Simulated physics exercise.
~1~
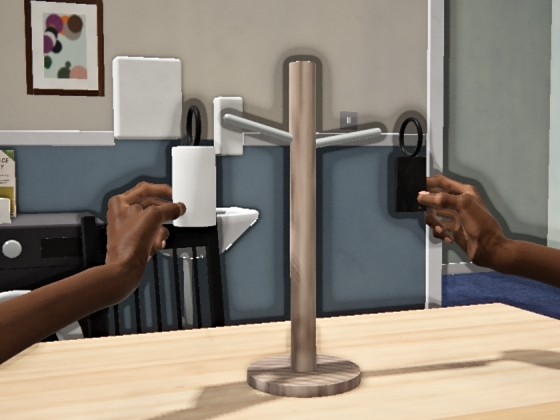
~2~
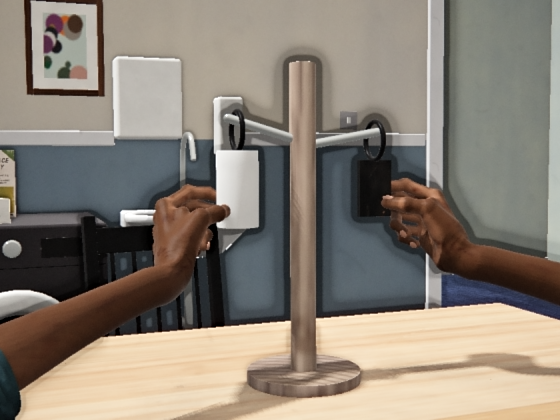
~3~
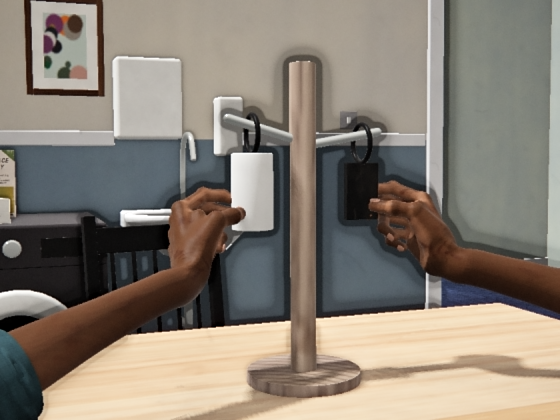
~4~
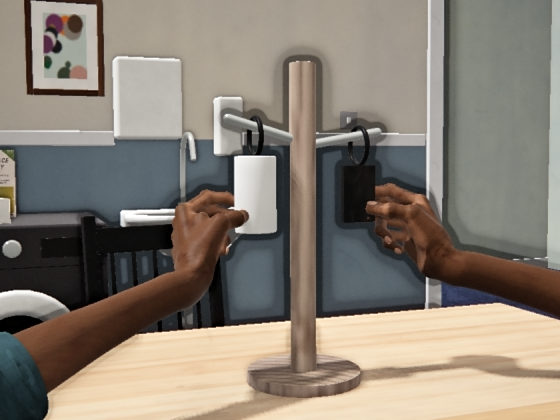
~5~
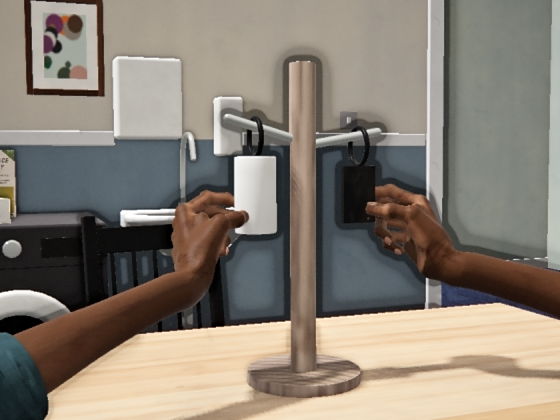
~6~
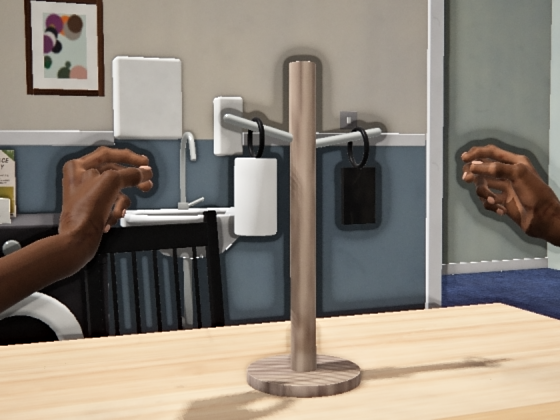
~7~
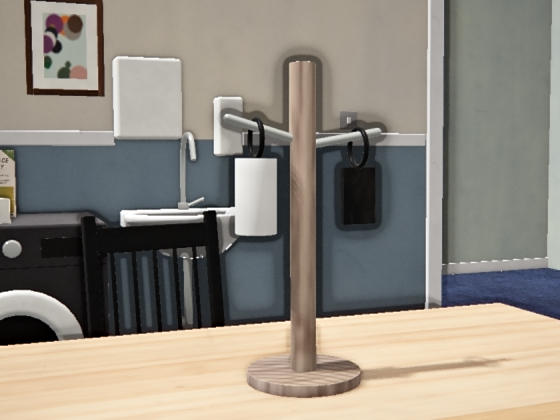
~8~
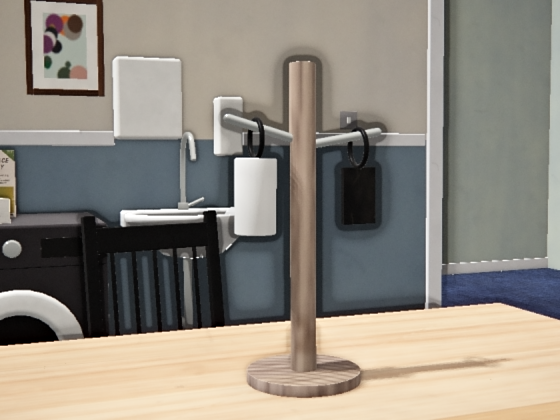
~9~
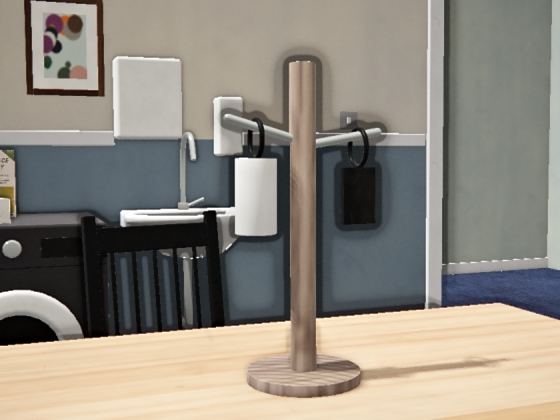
A wooden peg stand with two angled arms stands on a pale table, seen from a still view across a room with a blue and beige wall, a dark chair, a sink and a framed print behind. A hand on the left holds a white lantern by its side, and a hand on the right holds a black tag, each topped by a dark ring. The hands move the two inward along the arms, toward the post, and pause there. Then both hands let go, draw apart and leave the view. The white lantern and the black tag stay hanging on their pegs.
